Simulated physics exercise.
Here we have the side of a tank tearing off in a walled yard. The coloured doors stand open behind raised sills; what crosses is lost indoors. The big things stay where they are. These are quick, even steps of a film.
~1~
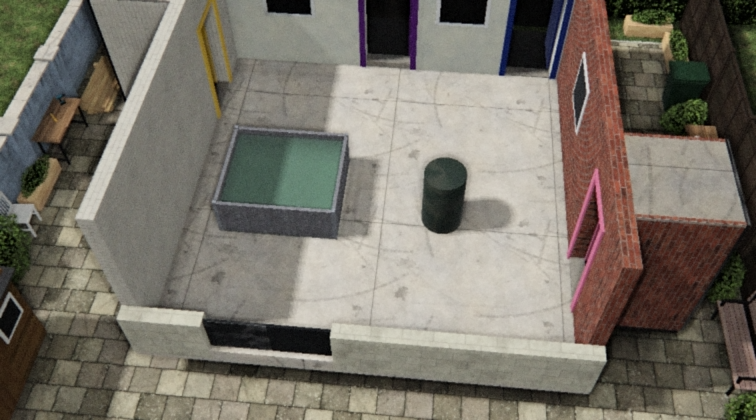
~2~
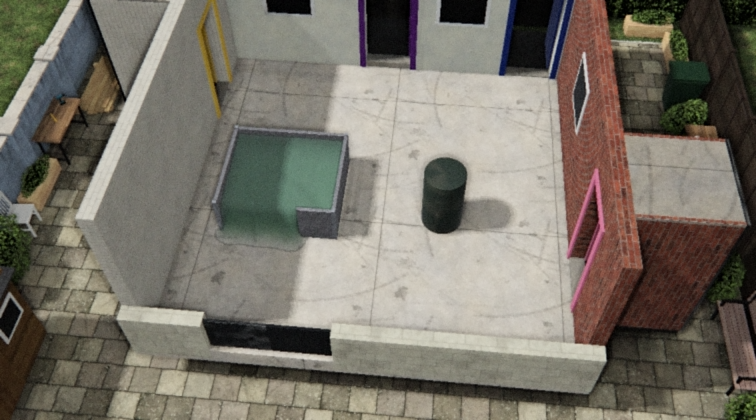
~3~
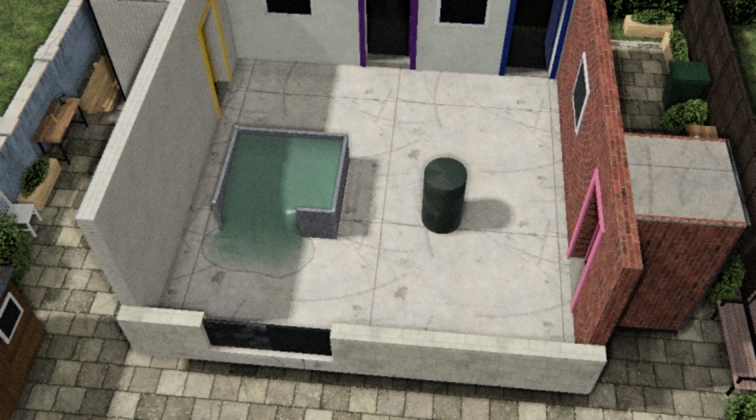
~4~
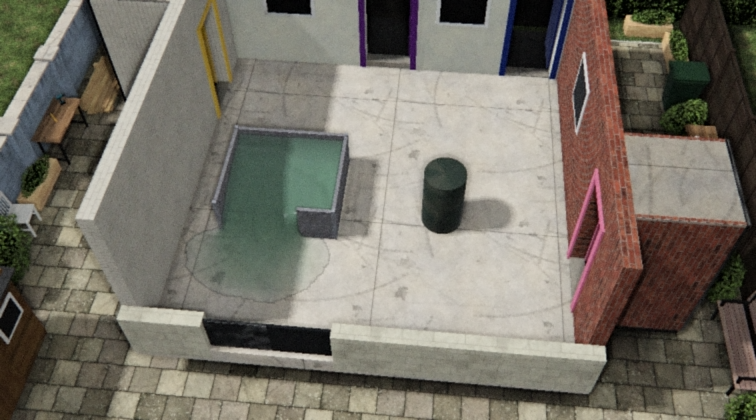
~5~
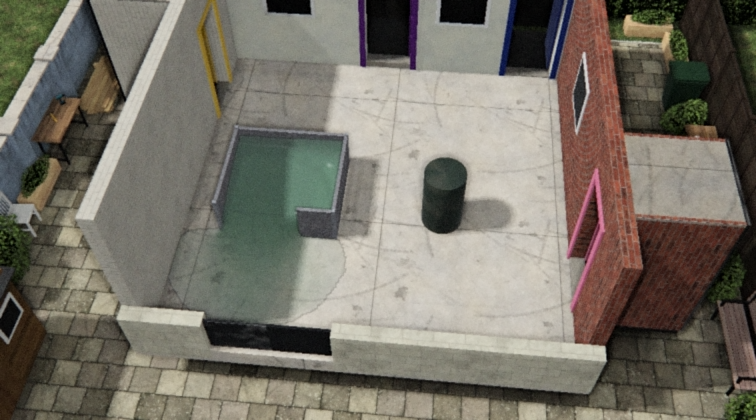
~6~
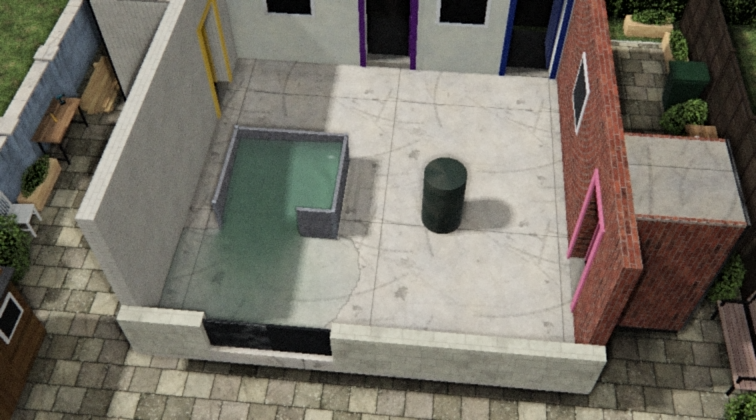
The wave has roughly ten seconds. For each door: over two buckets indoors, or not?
One by one: The yellow door stays under that; the blue door takes more than that; the pink door takes more than that; the purple door stays under that.
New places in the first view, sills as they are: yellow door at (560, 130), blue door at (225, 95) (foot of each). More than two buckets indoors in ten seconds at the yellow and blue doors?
My reading: The yellow one holds, the blue one stays under.
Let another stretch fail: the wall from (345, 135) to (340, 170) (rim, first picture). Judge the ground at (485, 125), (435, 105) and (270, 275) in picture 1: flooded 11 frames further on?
In that order: Wet, wet, no water.
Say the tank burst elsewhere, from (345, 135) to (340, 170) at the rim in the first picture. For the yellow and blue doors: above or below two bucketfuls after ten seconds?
My reading: The yellow door lets less in, the blue door takes more.
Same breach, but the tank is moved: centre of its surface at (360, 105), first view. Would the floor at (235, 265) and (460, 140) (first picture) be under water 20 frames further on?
In turn: Wet, free of water.
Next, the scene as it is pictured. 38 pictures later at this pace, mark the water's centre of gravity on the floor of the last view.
Roughly at (359, 239).
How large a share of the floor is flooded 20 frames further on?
Some 45 per cent.
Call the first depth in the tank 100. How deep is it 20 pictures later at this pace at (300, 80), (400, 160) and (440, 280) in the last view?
In turn 0, 0 and 6 in a hundred.
A moment on, water covers 15 % of the floor; the yellow door not reached, the blue door not reached, the pink door not reached, the purple door not reached.
Next, water covers 20 % of the floor; the yellow door not reached, the blue door not reached, the pink door not reached, the purple door not reached.
Then, water covers 45 % of the floor; the yellow door not reached, the blue door not reached, the pink door under two buckets in, the purple door not reached.
Later, water covers 65 % of the floor; the yellow door under two buckets in, the blue door wet at the sill, nothing in, the pink door over two buckets in, the purple door not reached.
In the end, water covers 90 % of the floor; the yellow door under two buckets in, the blue door over two buckets in, the pink door far over two buckets in, the purple door wet at the sill, nothing in.
